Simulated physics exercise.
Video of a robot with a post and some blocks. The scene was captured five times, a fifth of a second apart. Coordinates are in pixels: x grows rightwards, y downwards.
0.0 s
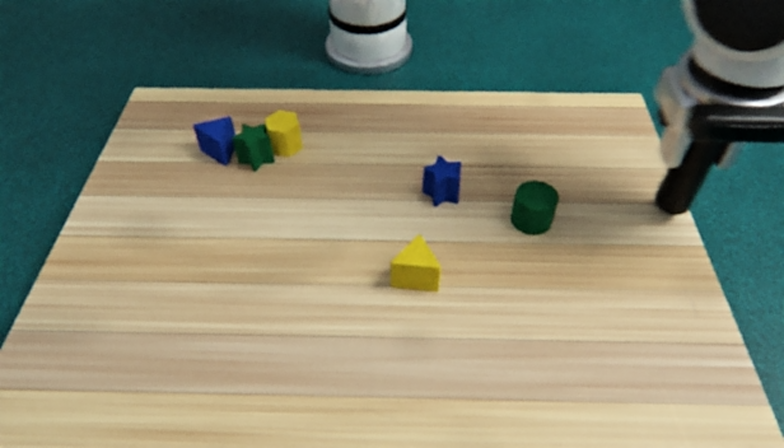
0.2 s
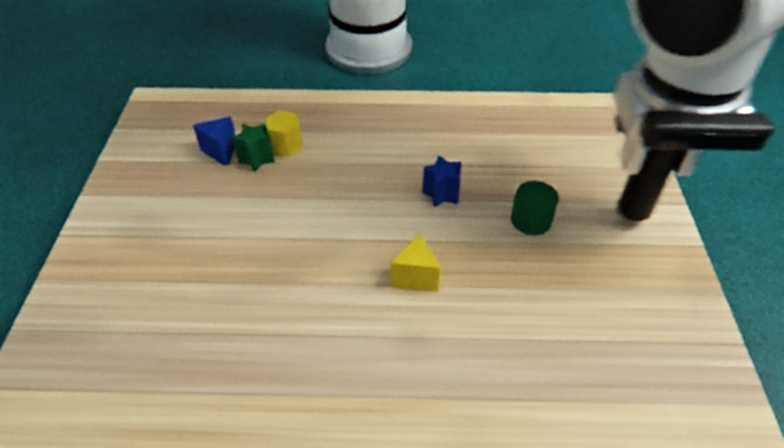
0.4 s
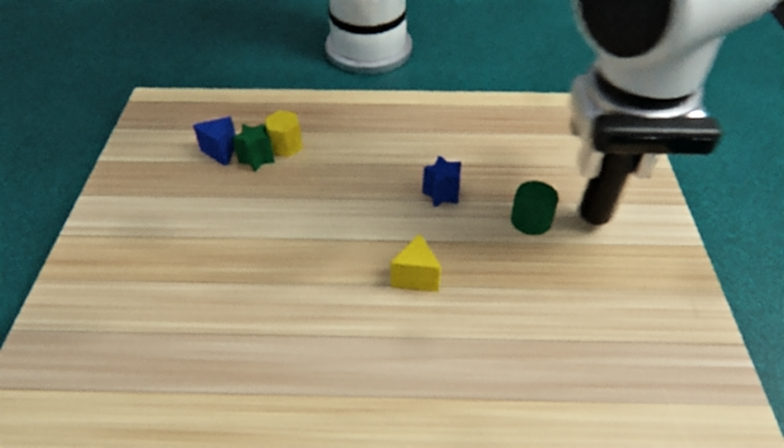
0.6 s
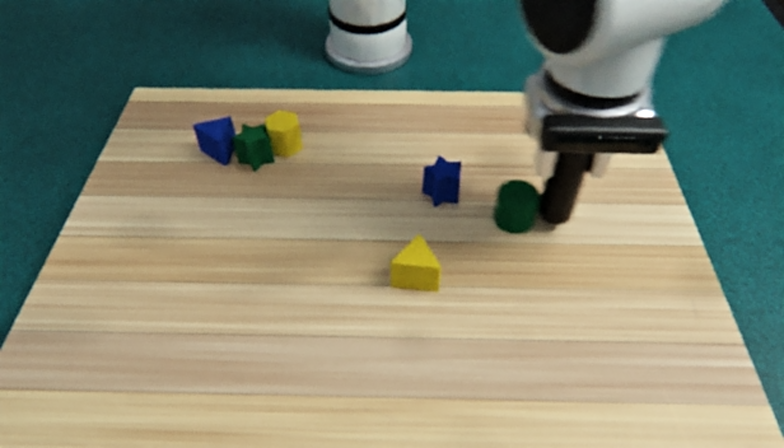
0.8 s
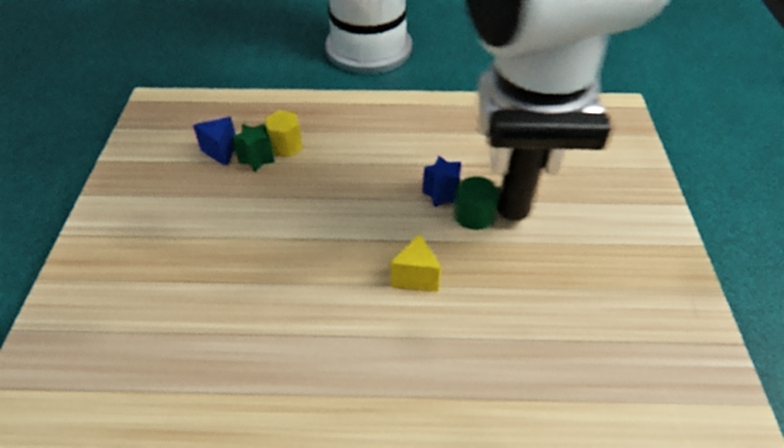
Robot arm with a dark post moving left across a wooden board, pushing a green cylinder up beside a blue star block.
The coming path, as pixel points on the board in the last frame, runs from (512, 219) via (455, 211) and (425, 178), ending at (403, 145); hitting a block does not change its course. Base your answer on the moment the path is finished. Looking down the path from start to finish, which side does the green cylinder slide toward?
It shifts leftward.
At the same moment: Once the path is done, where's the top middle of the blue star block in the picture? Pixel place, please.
I'd guess (378, 128).
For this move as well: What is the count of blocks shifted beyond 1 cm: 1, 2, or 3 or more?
Moved: Exactly two.
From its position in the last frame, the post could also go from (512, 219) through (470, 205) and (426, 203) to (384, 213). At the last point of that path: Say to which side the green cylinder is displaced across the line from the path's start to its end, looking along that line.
Gets pushed left.
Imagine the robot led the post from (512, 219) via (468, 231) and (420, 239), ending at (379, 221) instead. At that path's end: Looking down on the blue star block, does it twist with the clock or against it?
Viewed from above: Clockwise.
What follows on the original path. One third of the way, post at (456, 201); blue star block at (422, 162), turned 90° clockwise; green cylinder at (419, 186).
Two thirds of the way, post at (425, 167); blue star block at (399, 142), turned 95° clockwise; green cylinder at (405, 183).
At the end, post at (403, 134); yellow triangular piece not moved; blue star block at (378, 128), turned 40° clockwise; green cylinder at (405, 183).
